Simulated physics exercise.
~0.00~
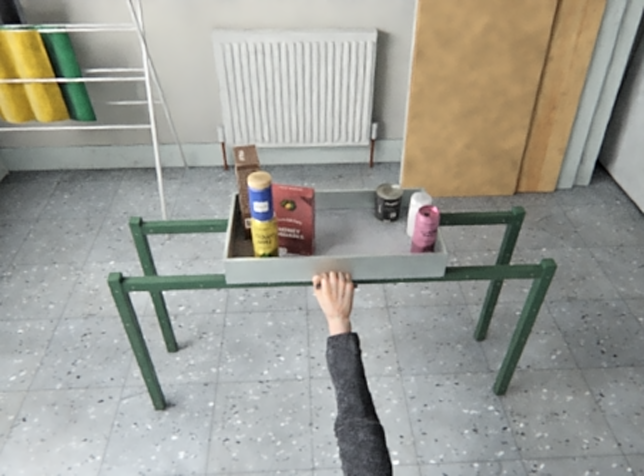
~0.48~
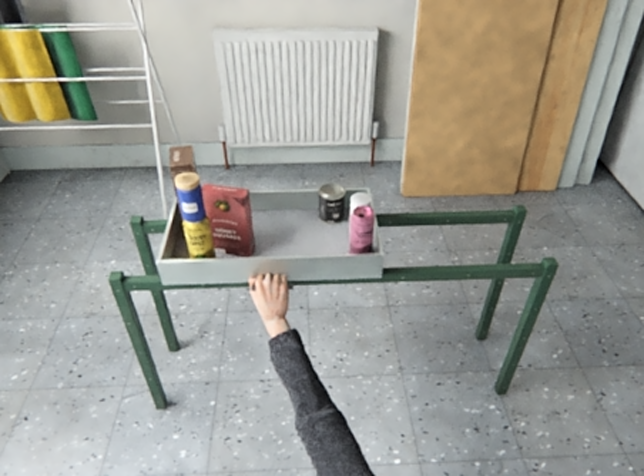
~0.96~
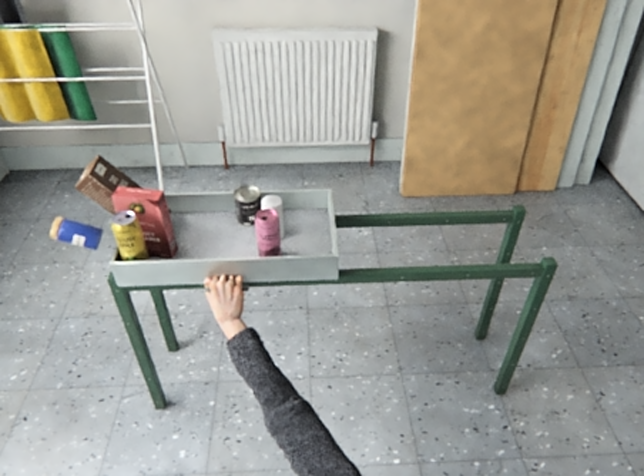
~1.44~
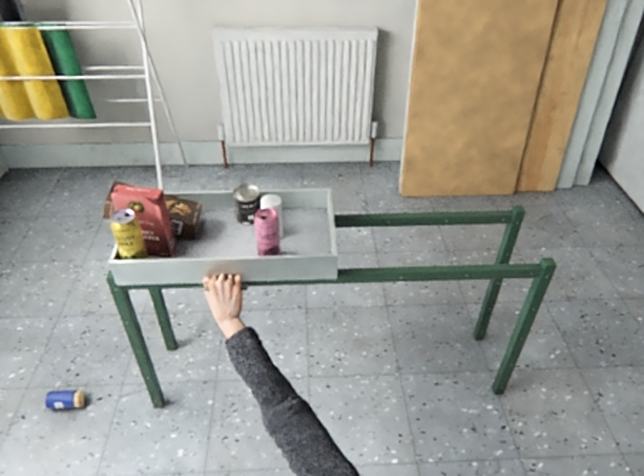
A grey tray of groceries on a green frame is slid left by a hand to the frame's end, where the blue shaker tips over the edge and drops to the floor and the brown carton topples inside, while the other items stay upright.
